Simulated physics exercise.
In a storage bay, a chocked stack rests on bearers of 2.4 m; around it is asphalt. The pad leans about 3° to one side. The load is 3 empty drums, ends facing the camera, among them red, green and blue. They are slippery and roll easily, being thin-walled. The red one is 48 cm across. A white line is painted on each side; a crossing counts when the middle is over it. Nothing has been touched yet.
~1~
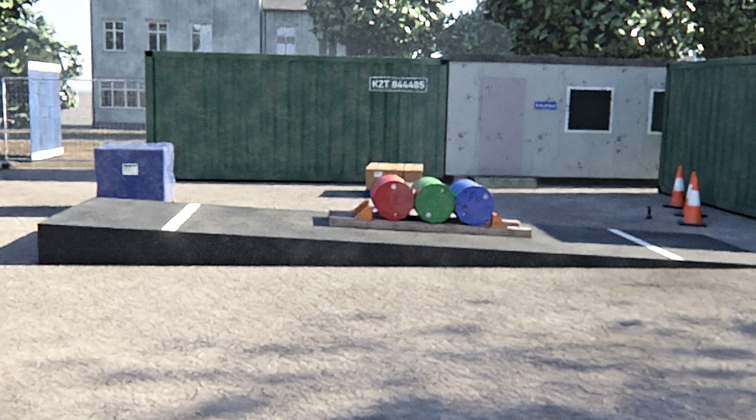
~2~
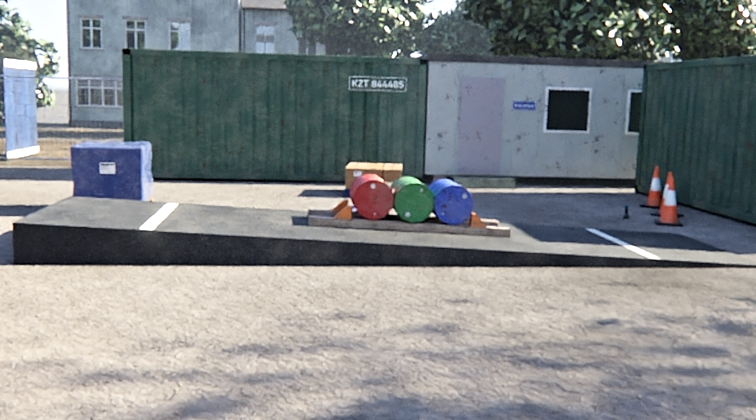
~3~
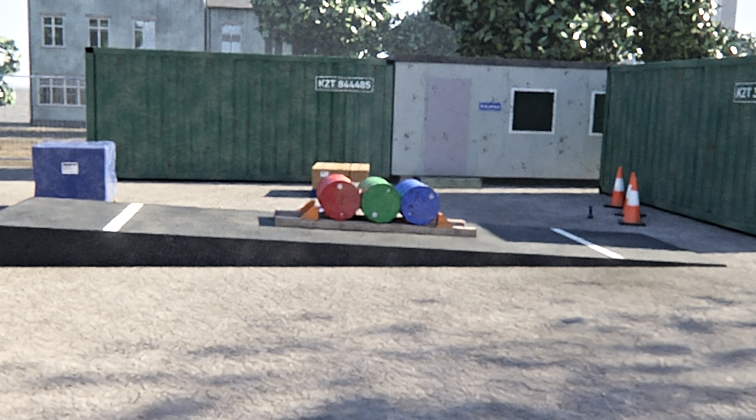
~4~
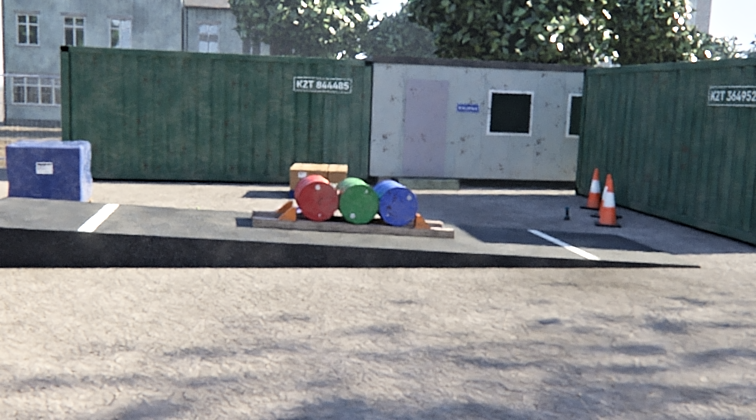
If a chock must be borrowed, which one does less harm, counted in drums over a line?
The left one loses fewer.
With the left chock gone, after 0.8 s, red is on the bearers, 75 cm from the bearers' left end; green is on the bearers, 120 cm from the bearers' right end; blue is on the bearers, 70 cm from the bearers' right end; 0 of 3 have crossed.
With the left chock gone, finally, red is on the bearers, 75 cm from the bearers' left end; green is on the bearers, 120 cm from the bearers' right end; blue is on the bearers, 70 cm from the bearers' right end; 0 of 3 have crossed.
With the right chock gone, after 2.9 s, red is on the bearers, 105 cm from the bearers' right end, rolling right; green is on the bearers, 55 cm from the bearers' right end, rolling right; blue is on the bearers, 5 cm from the bearers' right end, rolling right; 0 of 3 have crossed.
With the right chock gone, finally, red is past the right line; green is past the right line; blue is past the right line; 3 of 3 have crossed.
